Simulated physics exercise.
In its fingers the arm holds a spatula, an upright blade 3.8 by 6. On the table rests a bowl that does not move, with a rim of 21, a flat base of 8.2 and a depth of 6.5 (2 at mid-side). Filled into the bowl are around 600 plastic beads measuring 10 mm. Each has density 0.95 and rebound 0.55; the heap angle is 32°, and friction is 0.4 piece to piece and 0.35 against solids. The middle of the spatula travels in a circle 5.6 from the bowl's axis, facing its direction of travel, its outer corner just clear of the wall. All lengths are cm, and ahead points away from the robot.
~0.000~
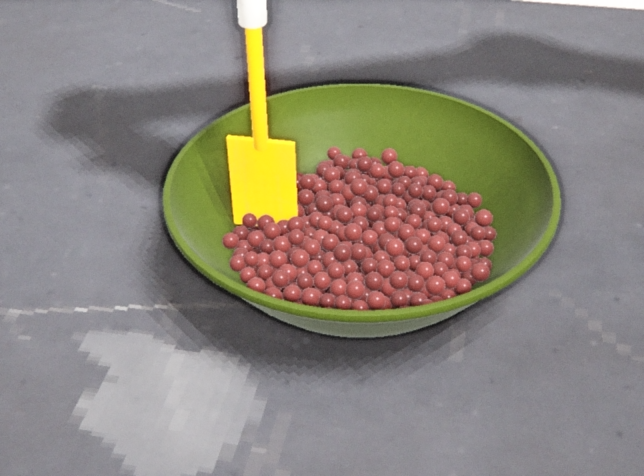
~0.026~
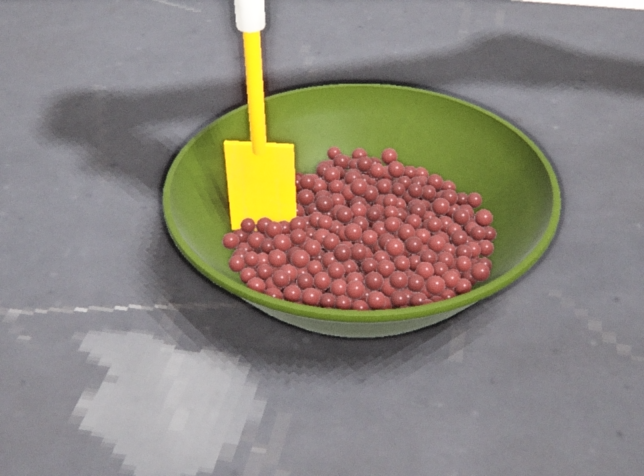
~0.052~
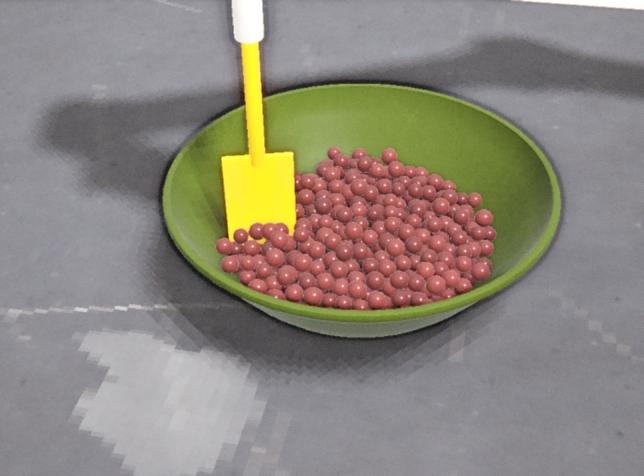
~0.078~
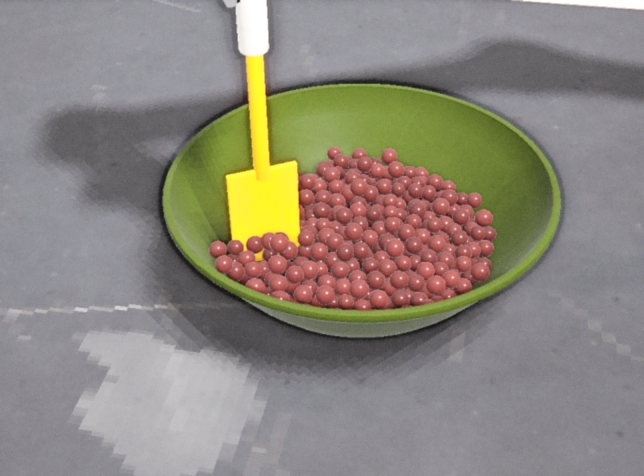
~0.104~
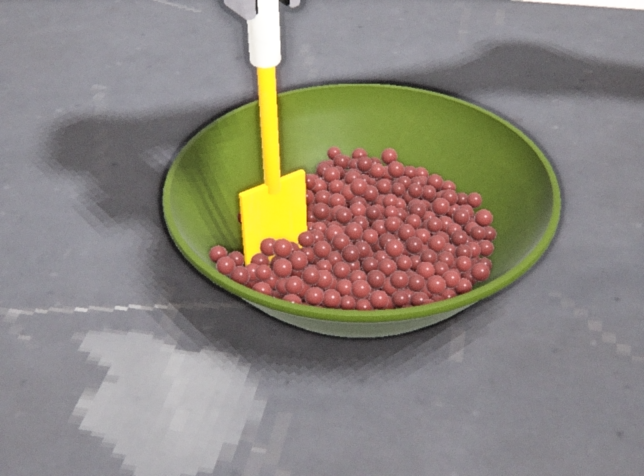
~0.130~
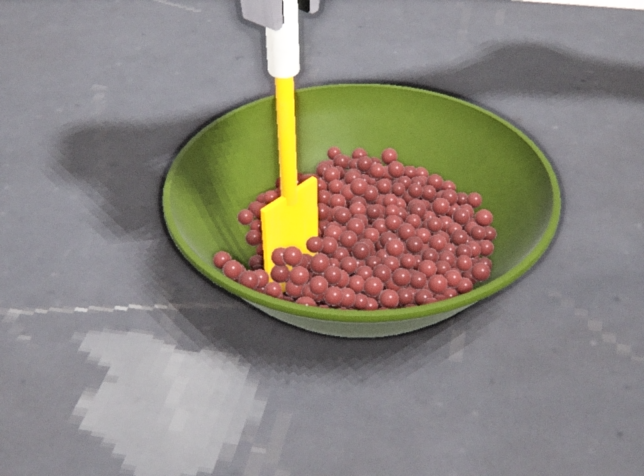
A robotic arm sweeps a yellow spatula through reddish beads along a green bowl's left side.
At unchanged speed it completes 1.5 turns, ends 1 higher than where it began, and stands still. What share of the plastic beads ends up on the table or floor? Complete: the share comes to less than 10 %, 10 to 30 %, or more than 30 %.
The share comes to less than 10 %.
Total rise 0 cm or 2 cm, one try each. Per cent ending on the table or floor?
I'd say some 10 per cent, and some 0 per cent.
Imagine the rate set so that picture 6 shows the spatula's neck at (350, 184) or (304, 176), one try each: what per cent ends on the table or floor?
Near 20 per cent for the first, near 5 per cent for the second.
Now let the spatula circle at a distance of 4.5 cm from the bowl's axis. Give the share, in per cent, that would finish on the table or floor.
Near 0 %.
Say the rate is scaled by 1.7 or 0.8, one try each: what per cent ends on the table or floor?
Around 20 percent on the first try and 0 percent on the second.
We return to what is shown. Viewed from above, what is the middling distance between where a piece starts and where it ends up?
2 centimetres.
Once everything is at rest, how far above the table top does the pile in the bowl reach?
Top height: Around 5.5 cm.
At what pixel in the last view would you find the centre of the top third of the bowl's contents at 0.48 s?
Near (387, 164).
By 0.48 s, 247° round, highest piece 8 above the table; 596 in the bowl, 3 on the table or floor, 1 in flight or on the tool.
By 0.83 s, 75° round, highest piece 7 above the table; 578 in the bowl, 22 on the table or floor.
By 1.20 s, 180° round, highest piece 5 above the table; 578 in the bowl, 22 on the table or floor.
By 1.90 s, 180° round, highest piece 5 above the table; 578 in the bowl, 22 on the table or floor.
Final count, 578 in the bowl, 22 on the table or floor. That is 4 % on the table or floor.
